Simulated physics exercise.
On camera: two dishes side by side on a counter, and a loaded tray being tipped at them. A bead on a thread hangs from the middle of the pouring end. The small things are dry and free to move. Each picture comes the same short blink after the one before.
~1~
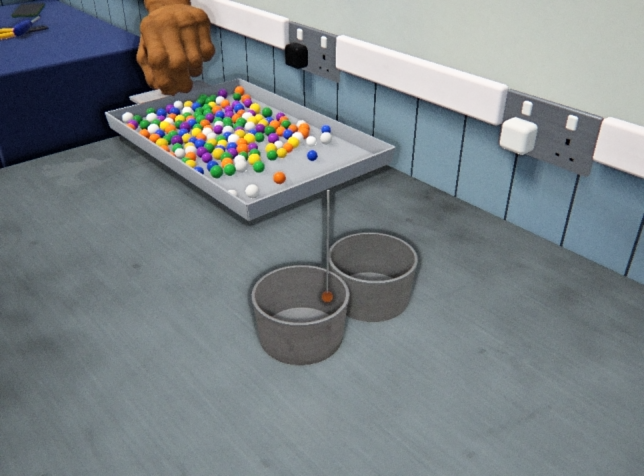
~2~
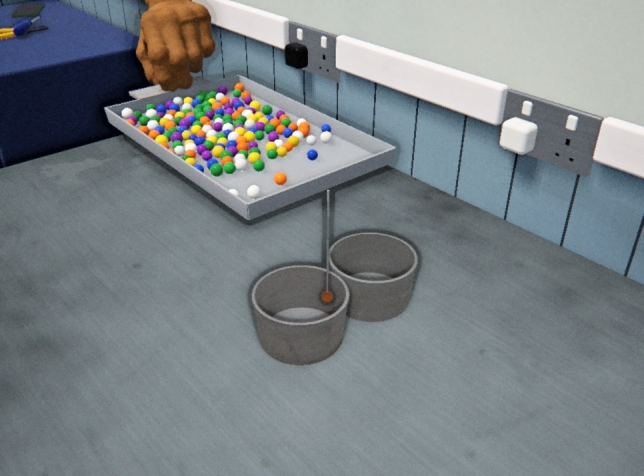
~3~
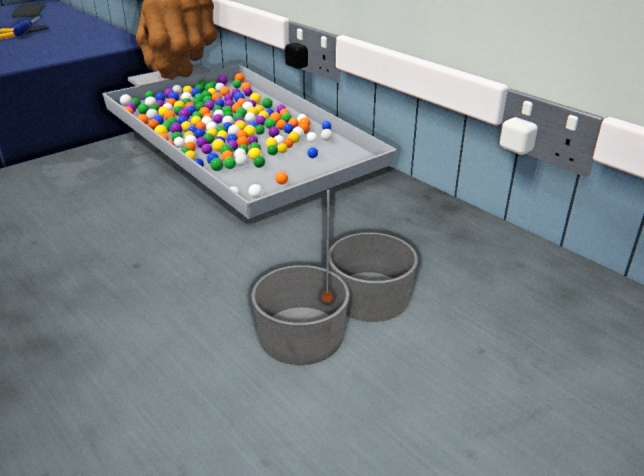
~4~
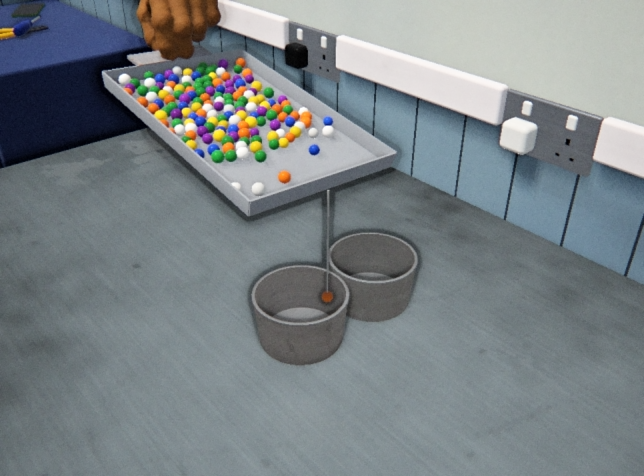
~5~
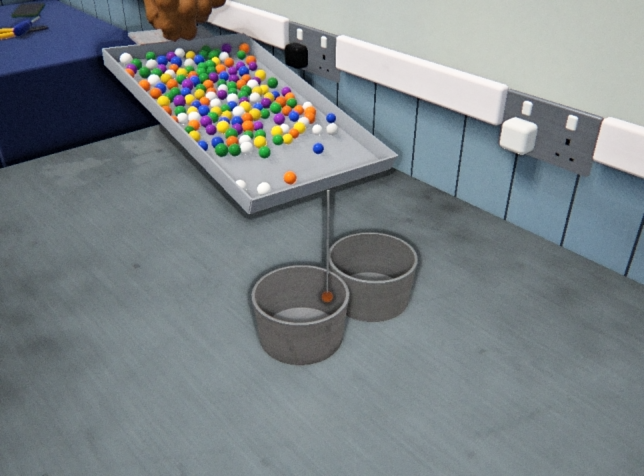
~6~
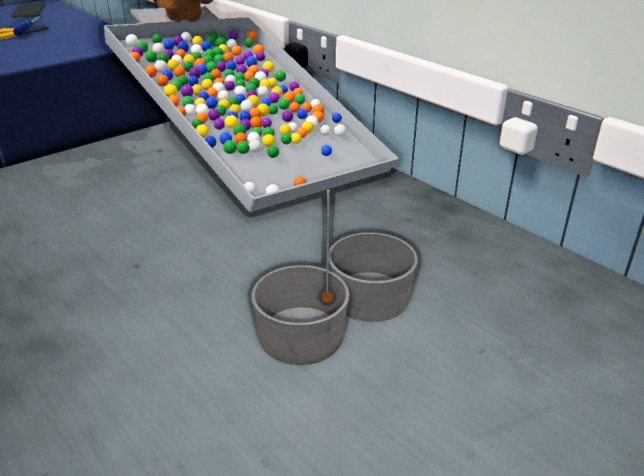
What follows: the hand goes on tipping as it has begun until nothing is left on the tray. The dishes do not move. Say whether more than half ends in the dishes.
Caught overall: Under half.
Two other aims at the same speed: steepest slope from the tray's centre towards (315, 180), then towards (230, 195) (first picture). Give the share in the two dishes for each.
First some 0, then 0 per cent.
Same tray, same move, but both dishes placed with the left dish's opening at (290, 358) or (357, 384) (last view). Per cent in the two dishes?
About 50 and 30 per cent.
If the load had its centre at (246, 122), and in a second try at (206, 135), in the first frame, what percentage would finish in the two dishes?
Roughly 0 per cent, and 0 per cent.
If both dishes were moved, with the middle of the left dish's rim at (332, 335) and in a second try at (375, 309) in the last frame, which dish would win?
The first try: The dish on the right. The second: The left dish.
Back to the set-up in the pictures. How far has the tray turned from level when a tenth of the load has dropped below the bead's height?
At about 65°.
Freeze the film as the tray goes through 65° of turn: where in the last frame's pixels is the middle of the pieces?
Close to (365, 156).
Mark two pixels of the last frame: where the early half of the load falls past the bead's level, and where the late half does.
Around (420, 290) and then (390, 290).
Just after the last frame, tray tipped steeply; roughly two thirds on the tray; about a tenth outside both; roughly a quarter in the air.
A moment on, tray tipped past a quarter turn; roughly a third on the tray; roughly a third outside both; roughly a quarter in the air.
Further on, tray tipped past a quarter turn; just a few in the right dish; almost all outside both.
When it is over, tray tipped past a quarter turn; not one in the left dish; just a few in the right dish; almost all outside both.
